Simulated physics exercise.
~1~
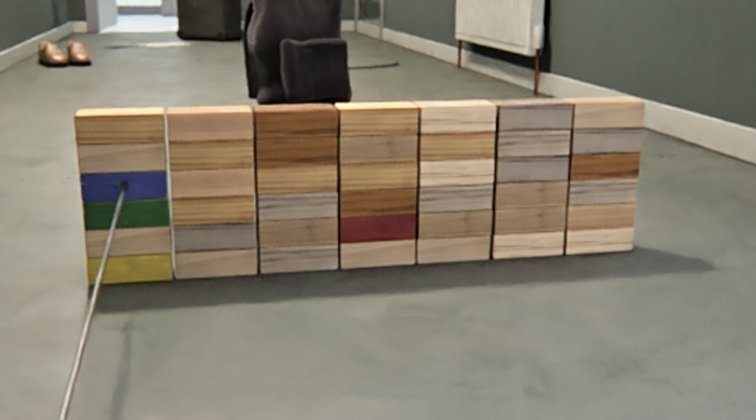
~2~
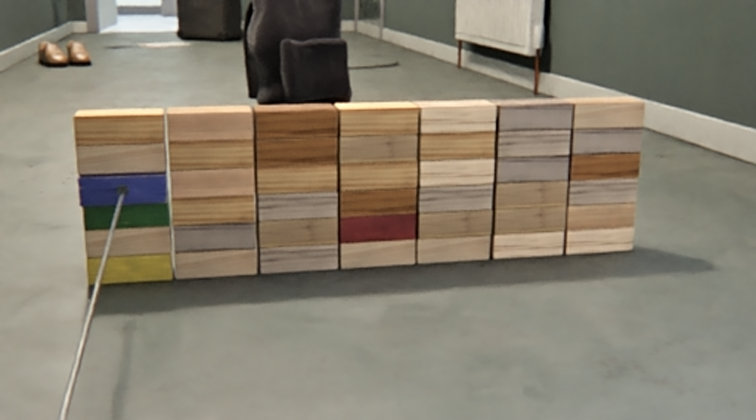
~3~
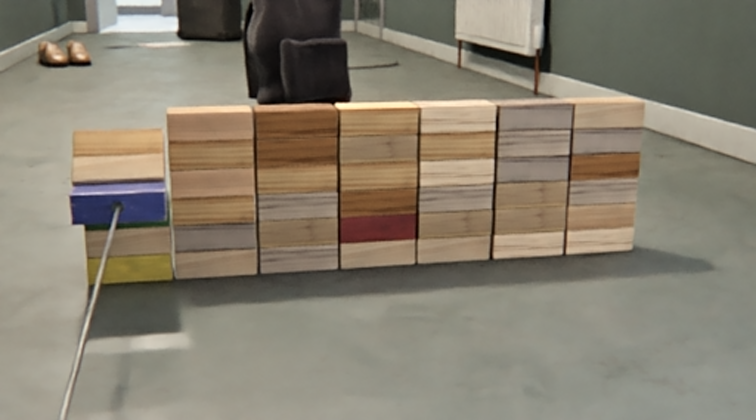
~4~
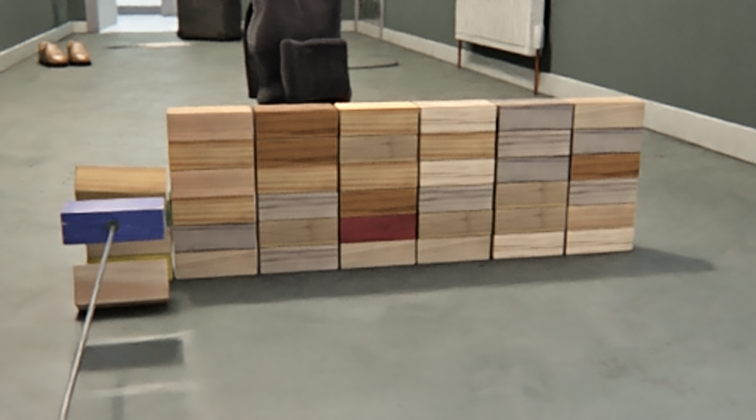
Blue block being pulled by a thin steel arm from the left end of a wooden block wall, the blocks above dropping.
